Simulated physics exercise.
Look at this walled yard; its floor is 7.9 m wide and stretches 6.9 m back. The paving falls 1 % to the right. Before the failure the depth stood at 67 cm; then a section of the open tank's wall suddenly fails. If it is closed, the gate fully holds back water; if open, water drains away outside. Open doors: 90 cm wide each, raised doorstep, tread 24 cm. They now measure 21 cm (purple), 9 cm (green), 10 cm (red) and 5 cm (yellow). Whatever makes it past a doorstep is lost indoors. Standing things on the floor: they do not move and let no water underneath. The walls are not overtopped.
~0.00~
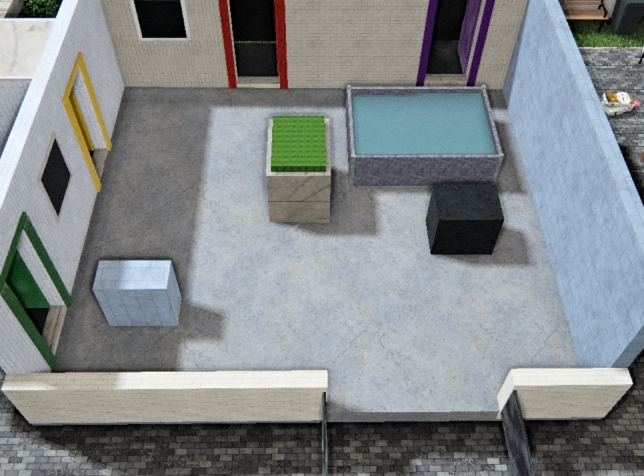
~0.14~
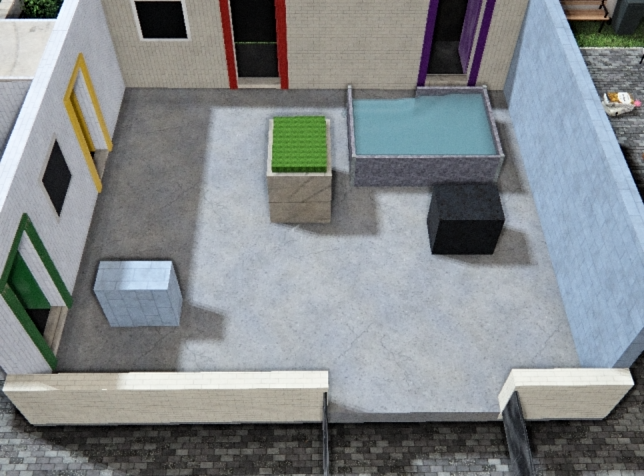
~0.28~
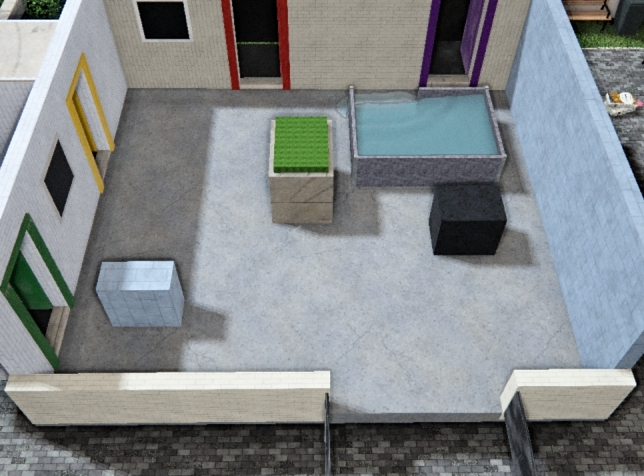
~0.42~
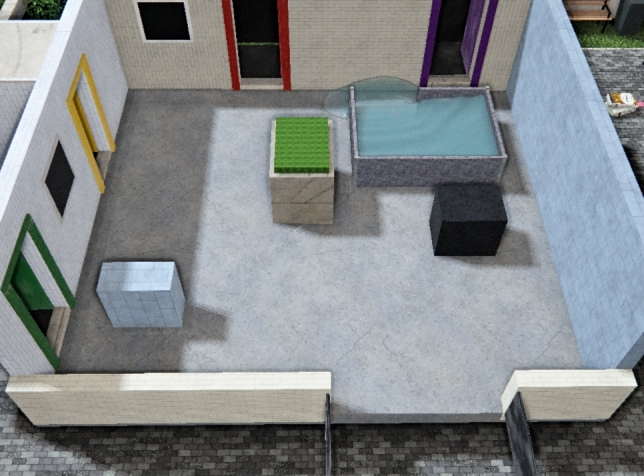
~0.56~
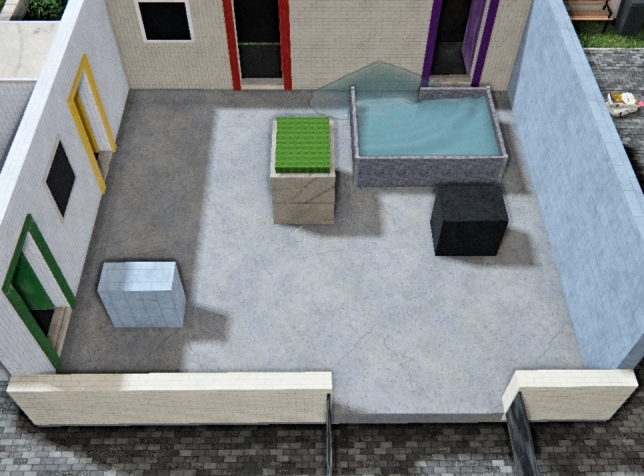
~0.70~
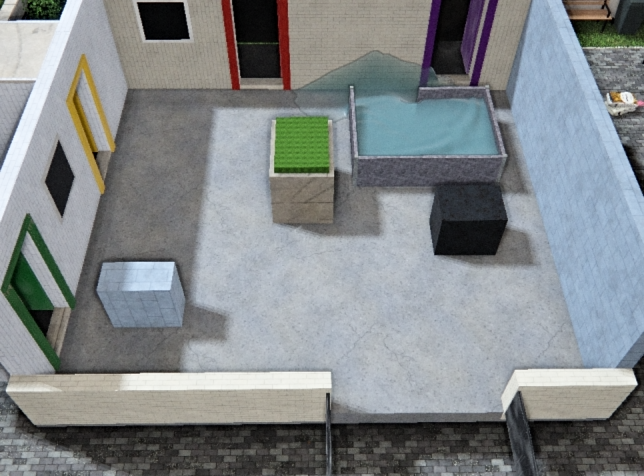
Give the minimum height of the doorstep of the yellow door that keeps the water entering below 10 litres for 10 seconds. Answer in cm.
Minimum height: About 12.5 cm.
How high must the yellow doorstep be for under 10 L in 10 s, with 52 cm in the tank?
Required height: Approx. 8.5 cm.
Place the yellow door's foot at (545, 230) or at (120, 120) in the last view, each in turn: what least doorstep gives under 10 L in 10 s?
Roughly 7.5 and 20 cm.
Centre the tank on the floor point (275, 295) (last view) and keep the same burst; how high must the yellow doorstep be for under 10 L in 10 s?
You'd need some 13.0 cm.
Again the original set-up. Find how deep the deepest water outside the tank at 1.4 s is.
Max depth: Around 54 cm.
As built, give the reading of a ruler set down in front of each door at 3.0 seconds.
In cm: Purple 16, green 0, red 9, yellow 15.
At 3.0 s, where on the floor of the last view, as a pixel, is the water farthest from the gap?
Lab note: Front tip approx. (98, 209).
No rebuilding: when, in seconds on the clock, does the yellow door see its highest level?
Approximately 3.0 s.
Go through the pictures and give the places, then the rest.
The first picture shows still water, 67 cm deep, in the open tank at (421, 123); the yellow door at (89, 128) is dry.
In the second picture, water pours out on the far side and has run 0.3 m, to a hidden place; about 6 cm deep outside, 67 cm at the back.
In the third picture, the gap is on the far side, the front 0.7 m out at a hidden place; the back of the open tank holds 67 cm.
In the fourth picture, the front is at a hidden place, 0.9 m from the gap on the far side; 1.6 m2 of floor is wet, 67 cm left at the back.
In the fifth picture, water pours out on the far side and has run 1.2 m, to a hidden place; about 15 cm deep outside, 62 cm at the back.
In the sixth picture, the gap is on the far side, the front 1.5 m out at a hidden place; the back of the open tank holds 57 cm; 4.2 m in a straight line remain to the yellow door at (93, 129).
After 1.4 s water covers 15 % of the floor, deepest (54 cm) near (371, 96); it has not reached the yellow door.
After 3.0 s water covers 40 % of the floor, deepest (34 cm) near (483, 97); 15 cm at the yellow door, 11 litres in over its 5 cm doorstep.
After 10.0 s water covers 95 % of the floor, deepest (12 cm) near (490, 91); 5 cm at the yellow door, 70 litres in over its 5 cm doorstep.
At the yellow door as built, the water arrived by 2.6 s and peaked near 15 cm at 3.0 s.
Run again over the same 10 s with other heights there, 14 litres in over 11.5 cm, 7 litres over 13.5 cm. The limit of 10 litres is kept from about 12.5 cm up.
